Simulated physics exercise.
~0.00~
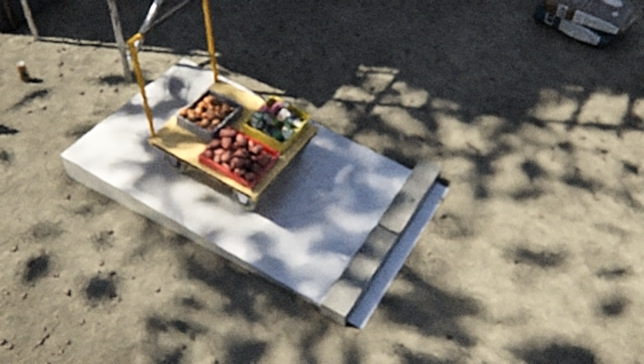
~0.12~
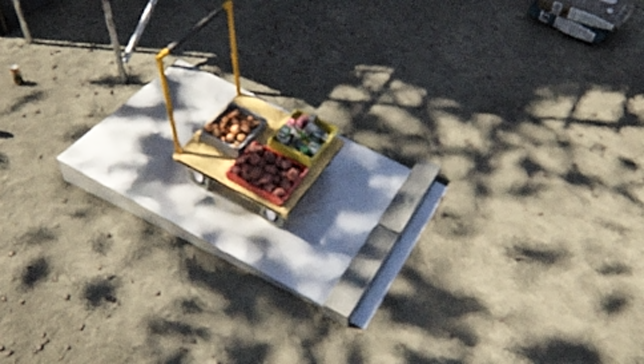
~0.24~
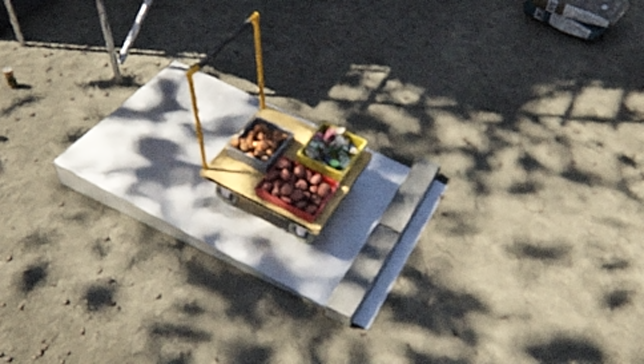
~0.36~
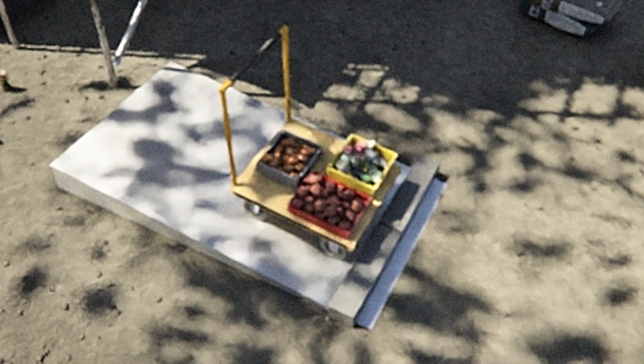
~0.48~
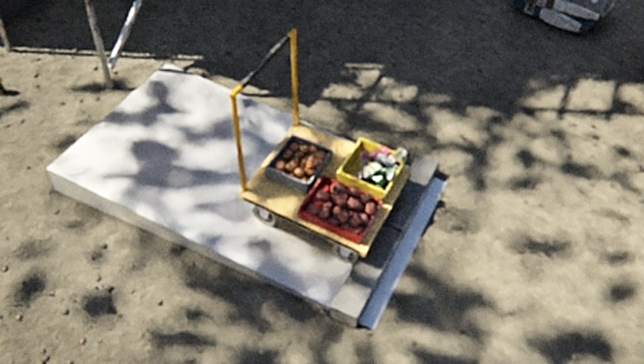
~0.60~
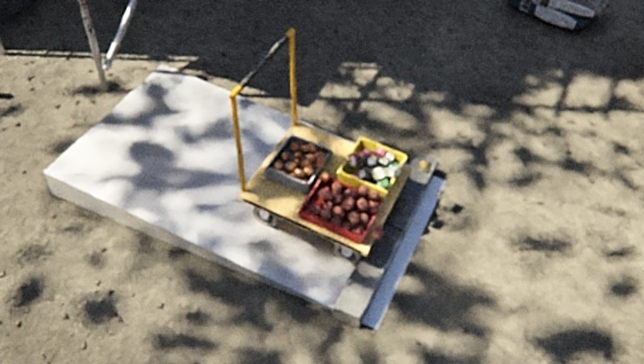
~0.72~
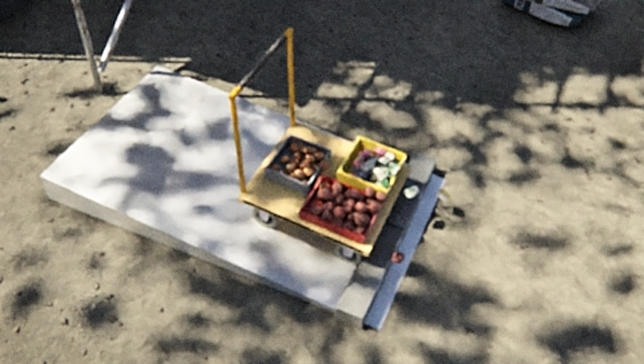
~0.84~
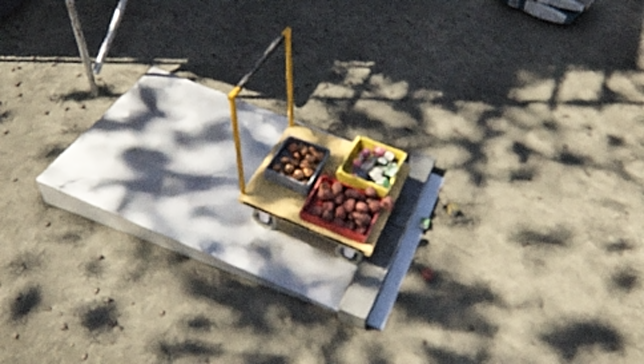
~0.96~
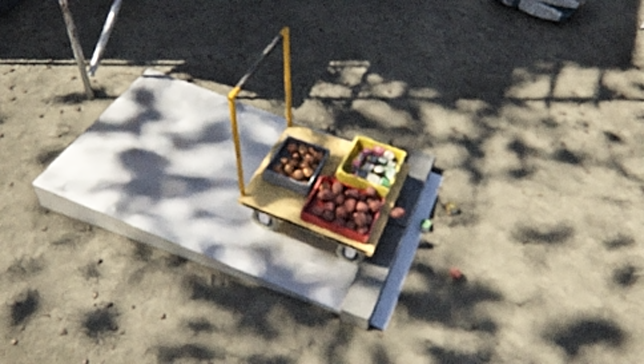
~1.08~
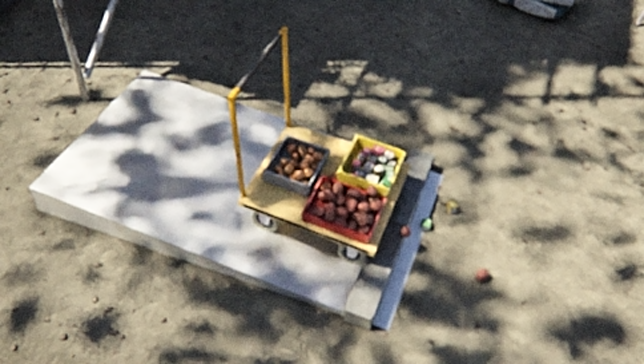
On sandy ground dappled with tree shadows, seen from above at an angle, a pale ramp slopes toward a low kerb at its lower right end. A yellow trolley with an upright handle carries a grey tote of brownish round items, a yellow tote of small cartons and, in front, a red tote of red potatoes. The trolley rolls down to the right and stops at the kerb without tipping. A few loose pieces spill over the kerb, and a reddish one rolls farther across the sand. The trolley stays still, its totes in place and still well filled.
